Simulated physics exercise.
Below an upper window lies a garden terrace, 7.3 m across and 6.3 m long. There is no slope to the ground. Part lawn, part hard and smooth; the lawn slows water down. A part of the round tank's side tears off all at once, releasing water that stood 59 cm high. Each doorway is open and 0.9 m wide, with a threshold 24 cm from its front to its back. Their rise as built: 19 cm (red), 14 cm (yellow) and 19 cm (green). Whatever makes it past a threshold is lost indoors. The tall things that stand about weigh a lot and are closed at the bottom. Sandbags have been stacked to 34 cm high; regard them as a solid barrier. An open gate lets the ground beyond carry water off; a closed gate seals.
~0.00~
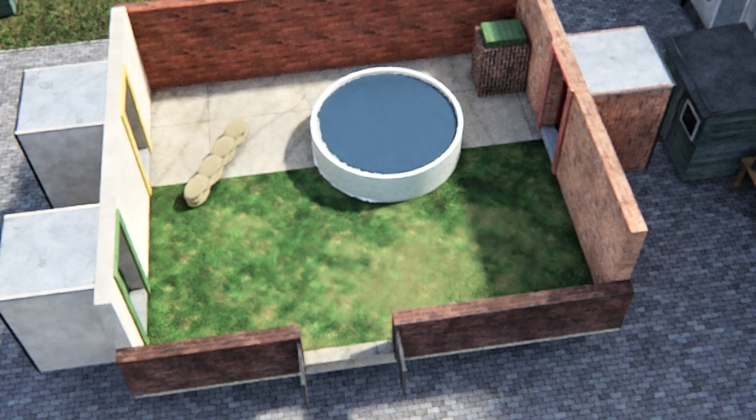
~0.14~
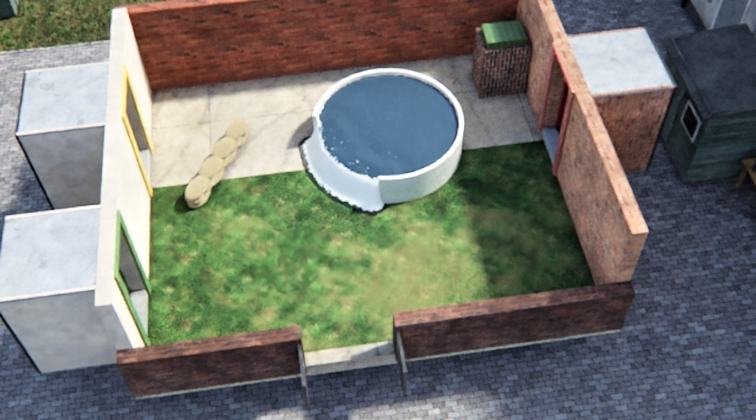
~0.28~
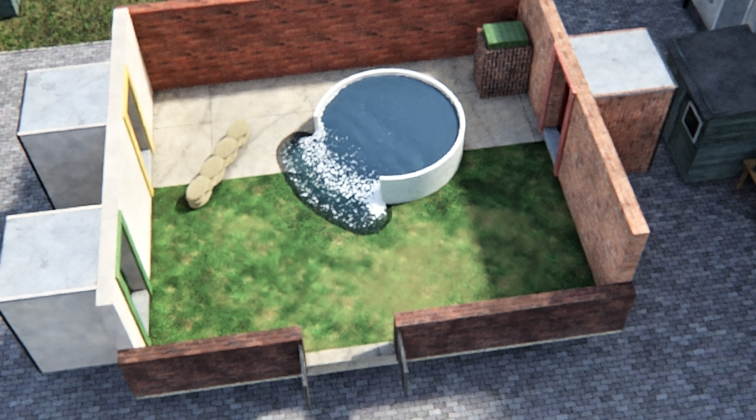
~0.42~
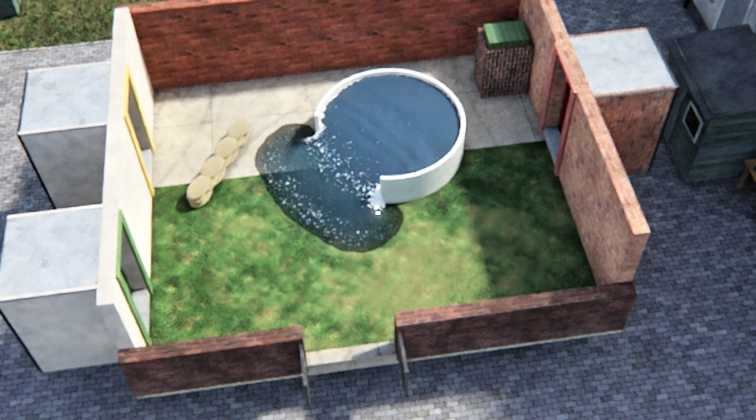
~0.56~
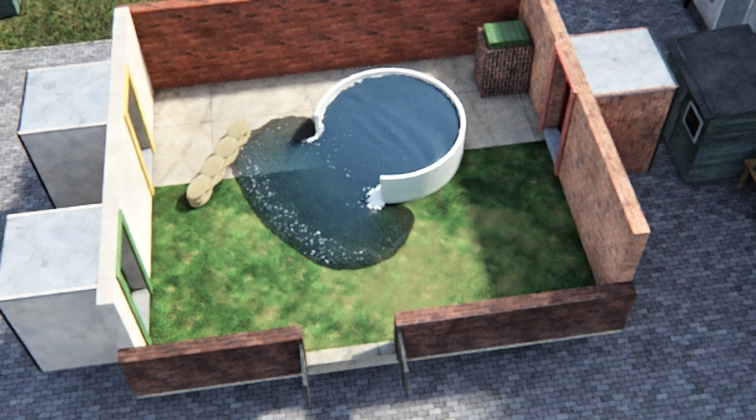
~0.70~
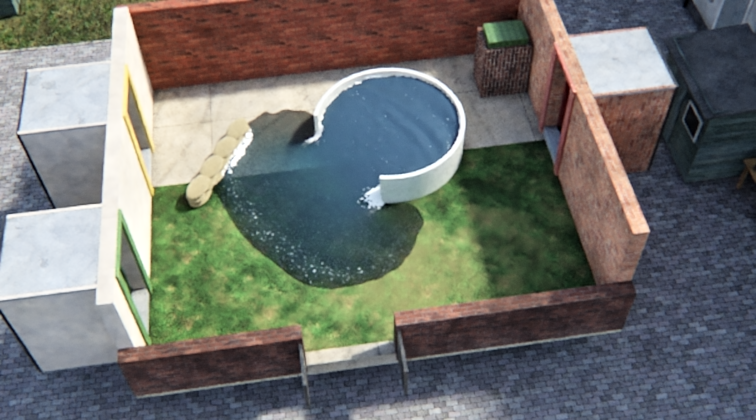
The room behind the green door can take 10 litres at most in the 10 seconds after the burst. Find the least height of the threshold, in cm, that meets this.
The threshold would need to be roughly 23 cm high.
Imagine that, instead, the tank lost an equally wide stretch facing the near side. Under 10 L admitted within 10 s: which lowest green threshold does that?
If so: Around 7.5 cm.
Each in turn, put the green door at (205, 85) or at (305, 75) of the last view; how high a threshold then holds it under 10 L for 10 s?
Roughly 7.5 and 6.5 cm.
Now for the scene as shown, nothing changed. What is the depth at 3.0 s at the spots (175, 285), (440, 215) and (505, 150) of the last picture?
Some 22, 0 and 0 cm.
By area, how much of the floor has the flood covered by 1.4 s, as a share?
Wet: Close to 30 %.
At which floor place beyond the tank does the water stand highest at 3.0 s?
At about pixel (149, 373).
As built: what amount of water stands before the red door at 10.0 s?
1.5 cm.
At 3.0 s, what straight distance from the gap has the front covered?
The front sits around 4.8 m out.
After 1.4 s water covers 30 % of the floor, deepest (26 cm) near (333, 187); it has not reached the green door.
After 3.0 s water covers 50 % of the floor, deepest (44 cm) near (149, 373); 22 cm at the green door, 1 litre in over its 19 cm threshold.
After 10.0 s water covers 95 % of the floor, deepest (10 cm) near (265, 103); 8 cm at the green door, 25 litres in over its 19 cm threshold.
At the green door as built, the water arrived by 2.3 s and peaked near 27 cm at 4.0 s.
Run again over the same 10 s with other heights there, 20 litres in over 20 cm, 2 litres over 27.5 cm. The limit of 10 litres is kept from about 23 cm up.
